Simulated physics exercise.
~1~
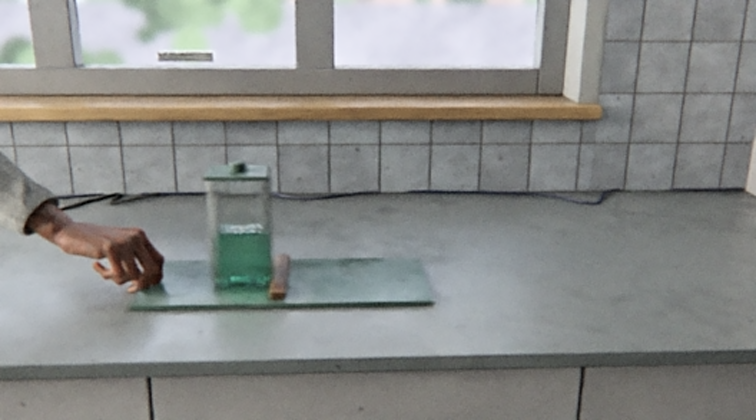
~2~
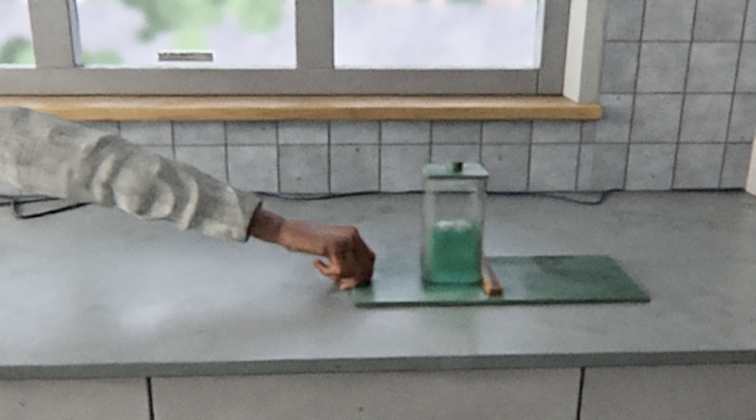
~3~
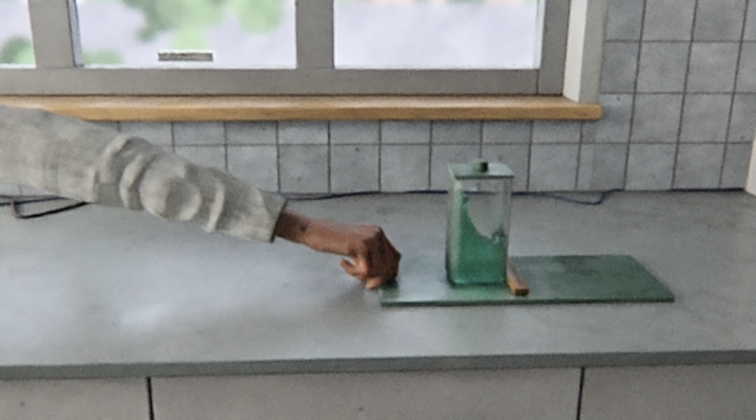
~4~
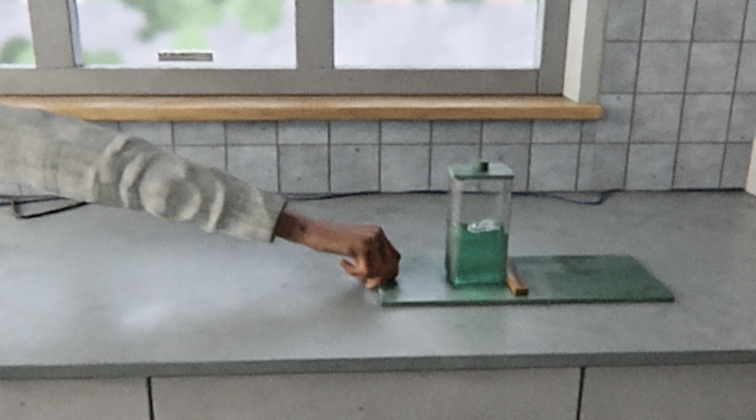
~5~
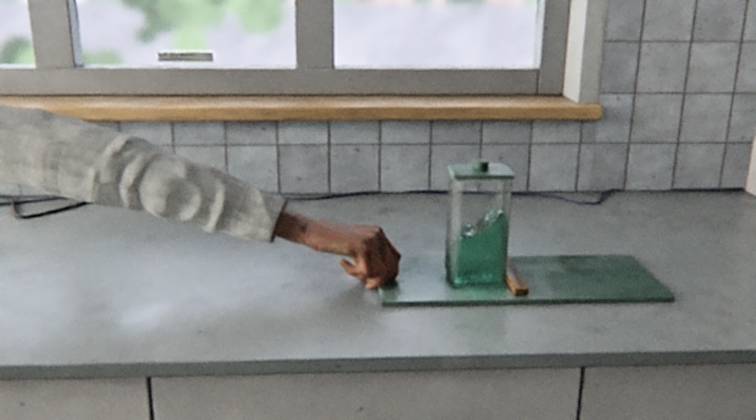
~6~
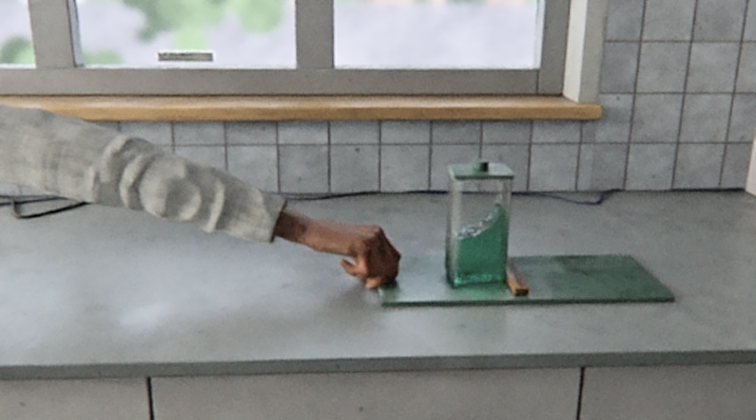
On a grey counter beneath a window, a hand slid a green board to the right, carrying a capped clear container of green liquid beside a small wooden strip, then stopped; the liquid sloshed about inside, but the container stayed upright.
